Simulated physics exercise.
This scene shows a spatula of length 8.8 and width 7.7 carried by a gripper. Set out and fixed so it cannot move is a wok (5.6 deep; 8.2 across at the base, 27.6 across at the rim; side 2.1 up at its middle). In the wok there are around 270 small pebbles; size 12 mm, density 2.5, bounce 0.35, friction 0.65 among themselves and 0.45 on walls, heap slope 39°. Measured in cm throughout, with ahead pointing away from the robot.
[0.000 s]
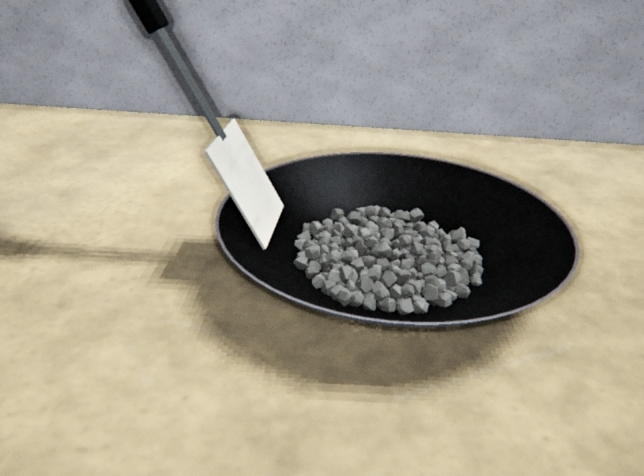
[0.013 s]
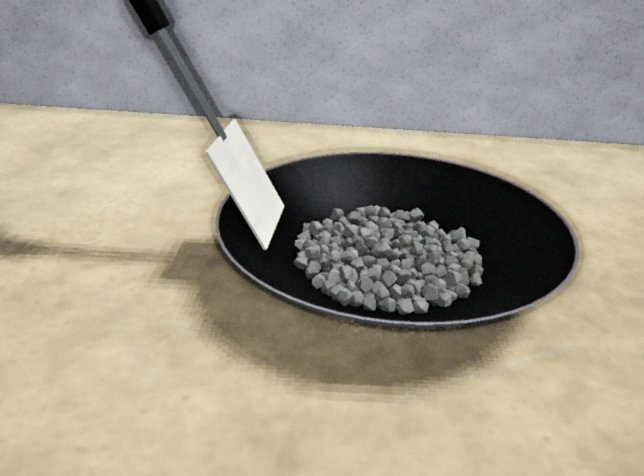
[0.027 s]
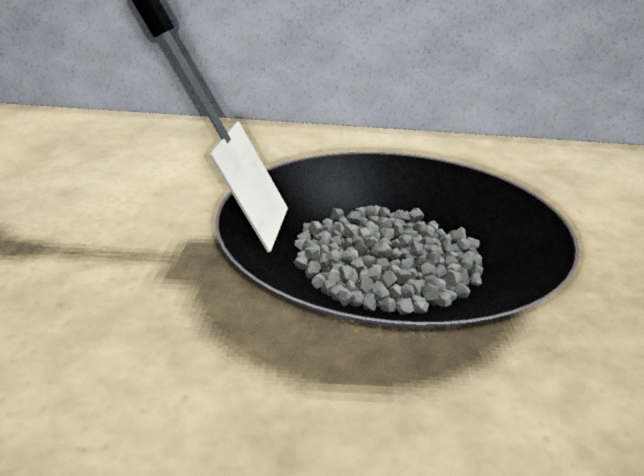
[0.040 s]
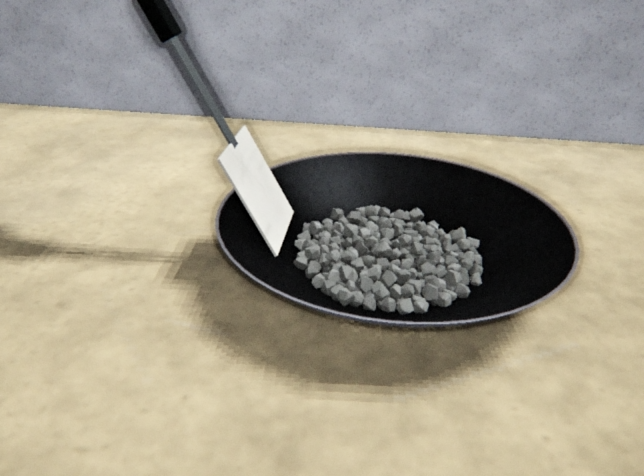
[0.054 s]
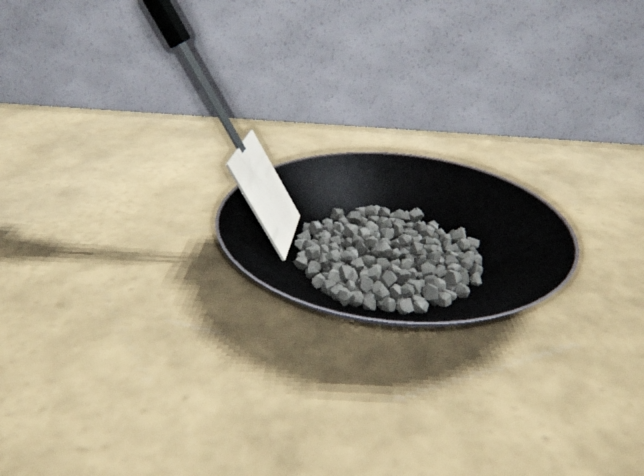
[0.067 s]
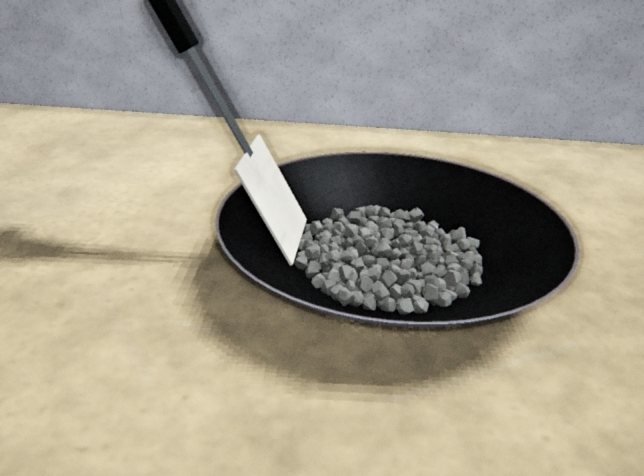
A spatula moves slightly right and down toward the gray pebbles in a black wok.
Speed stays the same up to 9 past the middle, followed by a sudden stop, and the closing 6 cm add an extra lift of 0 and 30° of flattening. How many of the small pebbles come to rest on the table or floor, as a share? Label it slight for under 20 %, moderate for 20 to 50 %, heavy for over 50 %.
Label: Moderate.
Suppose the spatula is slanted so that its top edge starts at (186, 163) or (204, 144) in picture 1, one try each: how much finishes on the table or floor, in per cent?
Close to 25 and 25 percent respectively.
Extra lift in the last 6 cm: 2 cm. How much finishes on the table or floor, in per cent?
I'd say close to 30 per cent.
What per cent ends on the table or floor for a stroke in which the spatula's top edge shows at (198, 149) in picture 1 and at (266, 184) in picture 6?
Some 55 per cent.
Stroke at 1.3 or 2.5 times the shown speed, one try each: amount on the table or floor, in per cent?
Some 30 and 55 per cent.
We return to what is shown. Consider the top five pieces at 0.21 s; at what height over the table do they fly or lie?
Roughly 5 cm.
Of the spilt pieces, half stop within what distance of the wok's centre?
Distance, approx.: 20 cm.
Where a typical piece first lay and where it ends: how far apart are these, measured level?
It works out to roughly 12 cm.
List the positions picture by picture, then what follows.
The first picture shows spatula top edge at (220, 134), sloping 62°; upper third of the load around (385, 249), from x 300 to 475, top at y 210; 271 in the wok.
The second picture shows spatula top edge at (221, 134), sloping 62°; upper third of the load around (385, 249), from x 300 to 475, top at y 210.
The third picture shows spatula top edge at (225, 137), sloping 62°; upper third of the load around (385, 249), from x 300 to 475, top at y 210.
The fourth picture shows spatula top edge at (232, 141), sloping 62°; upper third of the load around (385, 248), from x 300 to 475, top at y 210.
The fifth picture shows spatula top edge at (240, 146), sloping 62°; upper third of the load around (385, 248), from x 300 to 475, top at y 210.
The sixth picture shows spatula top edge at (248, 151), sloping 62°; upper third of the load around (385, 248), from x 300 to 475, top at y 210; 271 in the wok.
By 0.21 s, sloping 62°, highest piece 5 above the table; 271 in the wok.
By 0.35 s, sloping 52°, highest piece 8 above the table; 262 in the wok, 9 on the blade or in flight.
By 0.62 s, sloping 32°, highest piece 7 above the table; 200 in the wok, 70 on the table or floor, 1 on the blade or in flight.
By 1.67 s, sloping 32°, highest piece 7 above the table; 198 in the wok, 73 on the table or floor.
Final count, 198 in the wok, 73 on the table or floor. That is 27 % on the table or floor.
